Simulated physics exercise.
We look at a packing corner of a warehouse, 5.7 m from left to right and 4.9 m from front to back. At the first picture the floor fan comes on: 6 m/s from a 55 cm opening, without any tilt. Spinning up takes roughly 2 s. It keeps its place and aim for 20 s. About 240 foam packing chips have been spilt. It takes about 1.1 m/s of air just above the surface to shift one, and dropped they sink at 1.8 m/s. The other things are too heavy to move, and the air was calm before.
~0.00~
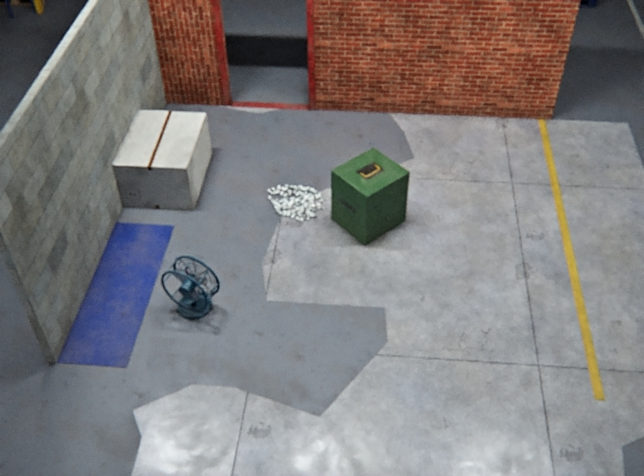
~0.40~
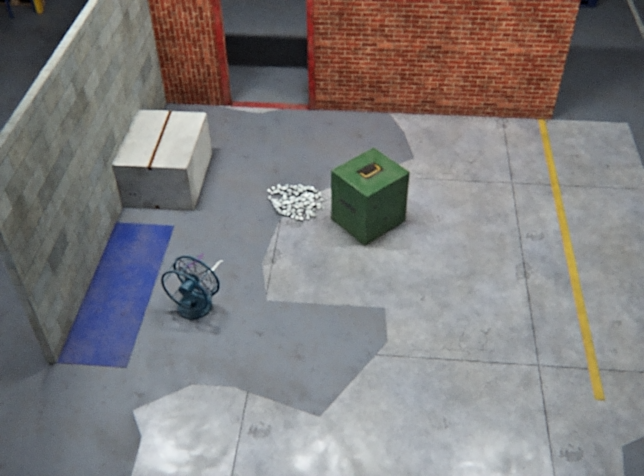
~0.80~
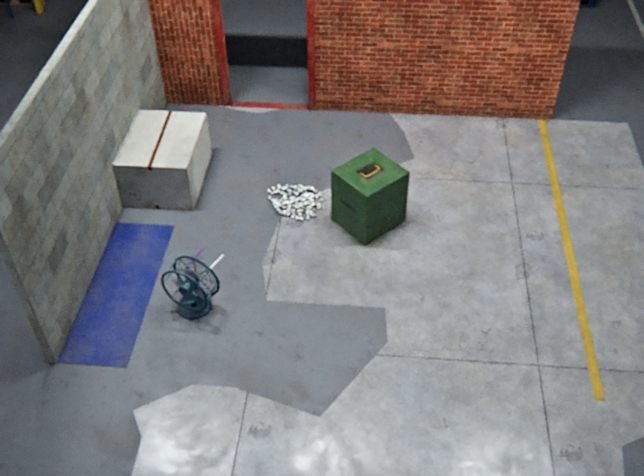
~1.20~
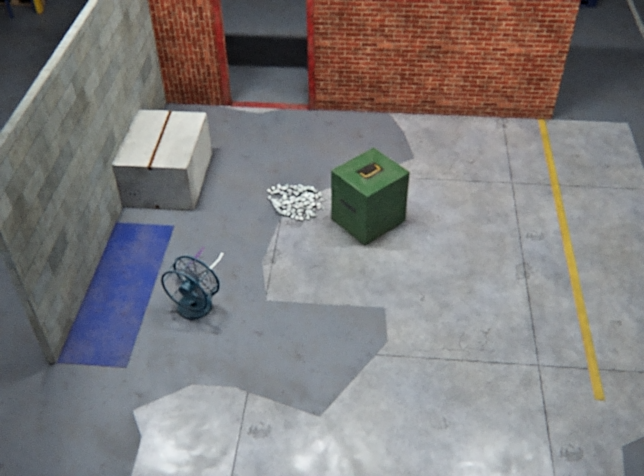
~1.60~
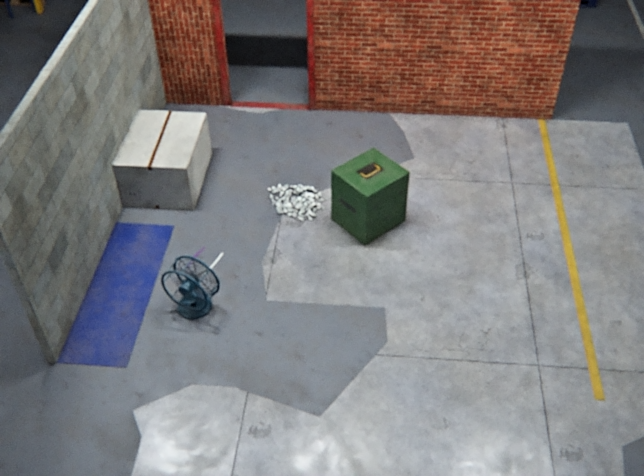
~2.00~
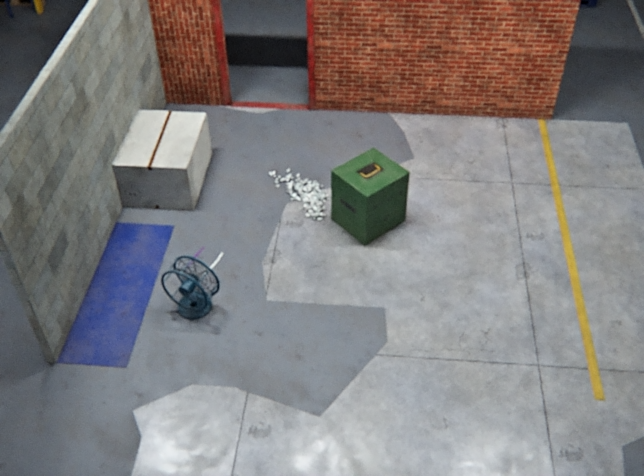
White foam packing chips lie in a still heap on the grey floor between a dark blue floor fan and a green packing case, while a small pale streamer appears at the fan. The heap barely shifts at first, then most chips move, spreading slightly rightward toward the case.
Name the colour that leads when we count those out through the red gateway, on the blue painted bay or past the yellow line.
It is yellow that takes the most.
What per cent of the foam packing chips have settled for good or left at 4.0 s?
Near 5 %.
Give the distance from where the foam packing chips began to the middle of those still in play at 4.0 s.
Roughly 2.6 m.
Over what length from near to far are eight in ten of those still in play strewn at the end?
About 1.6 m.
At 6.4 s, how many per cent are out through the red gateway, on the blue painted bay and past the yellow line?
Roughly 5 % red, 0 % blue, 50 % yellow.
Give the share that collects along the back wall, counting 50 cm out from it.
Near 1 %.
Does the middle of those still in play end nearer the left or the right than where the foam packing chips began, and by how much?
To the right, by about 0.8 m.
After 4.0 s, 0 % are past the yellow line, 0 % on the blue painted bay and 5 % out through the red gateway; the middle of those still in play is near (436, 130); 5 % have settled or left.
After 6.4 s, 55 % are past the yellow line, 0 % on the blue painted bay and 7 % out through the red gateway; the middle of those still in play is near (381, 147); 53 % have settled or left.
After 11.0 s, 59 % are past the yellow line, 0 % on the blue painted bay and 7 % out through the red gateway; the middle of those still in play is near (377, 151); 62 % have settled or left.
After 20.0 s, at the end, 66 % are past the yellow line, 0 % on the blue painted bay and 7 % out through the red gateway; the middle of those still in play is near (368, 162).
